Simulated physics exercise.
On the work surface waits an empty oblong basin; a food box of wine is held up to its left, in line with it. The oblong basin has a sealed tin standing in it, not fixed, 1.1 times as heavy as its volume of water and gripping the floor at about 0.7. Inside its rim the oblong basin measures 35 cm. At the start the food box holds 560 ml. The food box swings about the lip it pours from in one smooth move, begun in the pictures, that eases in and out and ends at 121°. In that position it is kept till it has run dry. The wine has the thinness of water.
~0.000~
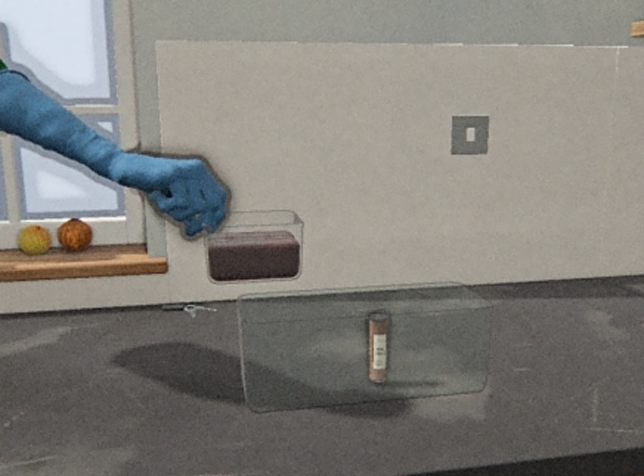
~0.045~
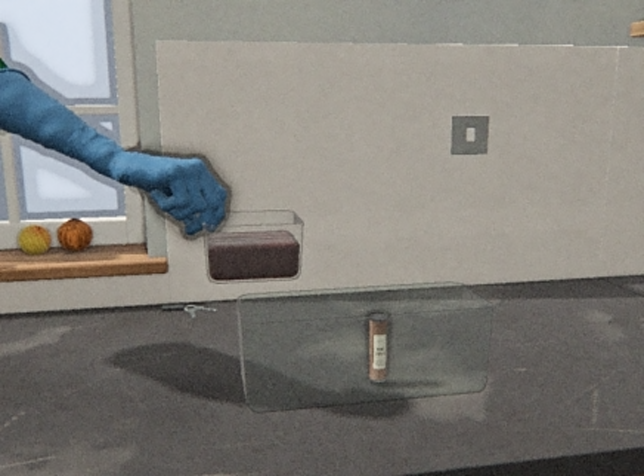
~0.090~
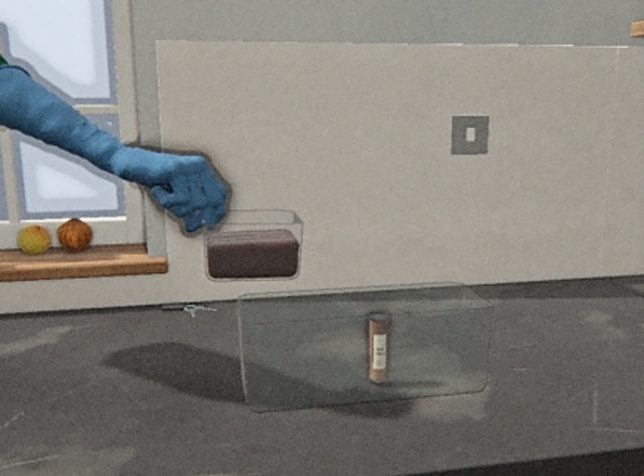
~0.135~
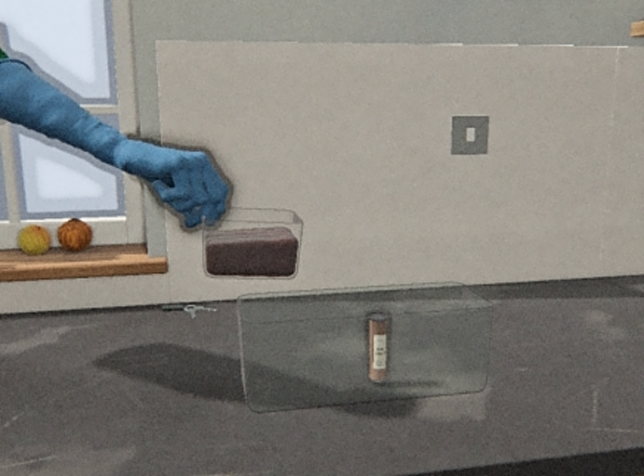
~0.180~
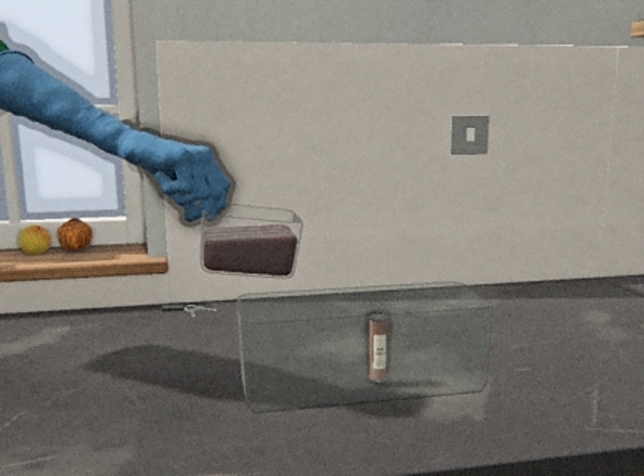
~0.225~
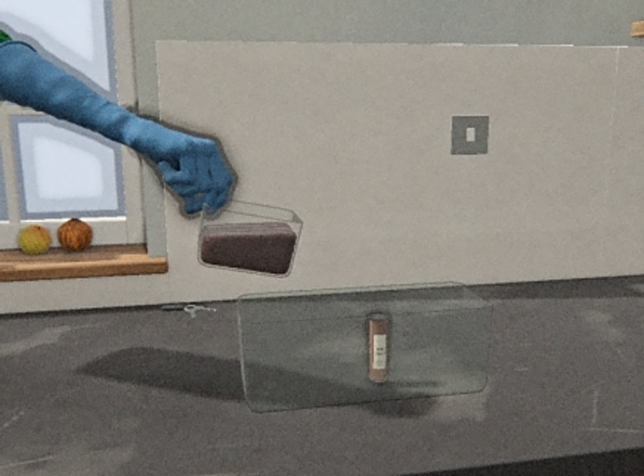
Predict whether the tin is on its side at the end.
The tin is on its side.
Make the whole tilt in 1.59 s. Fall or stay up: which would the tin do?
Then it remains upright.
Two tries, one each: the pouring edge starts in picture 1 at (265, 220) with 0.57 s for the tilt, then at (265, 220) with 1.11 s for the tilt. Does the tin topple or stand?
The tin overturns the first time and stays vertical the second time.
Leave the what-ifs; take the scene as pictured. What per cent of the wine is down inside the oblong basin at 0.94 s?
The fraction sits near 78 in a hundred.
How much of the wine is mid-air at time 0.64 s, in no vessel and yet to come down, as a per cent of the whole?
Close to 34 per cent, I'd say.
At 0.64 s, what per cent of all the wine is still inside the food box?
Fraction remaining: Approx. 62 per cent.
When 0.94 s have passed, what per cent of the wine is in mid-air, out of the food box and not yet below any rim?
Roughly 16 %.
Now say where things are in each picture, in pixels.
In the first picture, tilt 0°; pouring edge (298, 218); surface from (207, 241) to (295, 237); the oblong basin's rim runs from (240, 310) to (477, 295); the tin's top is at (379, 320).
In the second picture, tilt 0°; pouring edge (298, 218); surface from (207, 241) to (295, 236).
In the third picture, tilt 2°; pouring edge (298, 218); surface from (206, 240) to (295, 235).
In the fourth picture, tilt 4°; pouring edge (298, 218); surface from (205, 238) to (294, 233).
In the fifth picture, tilt 8°; pouring edge (298, 218); surface from (203, 236) to (293, 231).
In the sixth picture, tilt 12°; pouring edge (298, 218); surface from (201, 231) to (293, 228).
By 0.64 s the tilt is 75° and 62 per cent is still to pour; the tin stands where it began.
By 0.94 s the tilt is 115° and 6 per cent is still to pour; the tin leans 20°.
By 1.26 s the tilt is 121° and 0 per cent is still to pour; the tin lies on its side.
By 1.61 s the tilt is 121° and 0 per cent is still to pour; the tin lies on its side.
At rest the tin lies on its side.
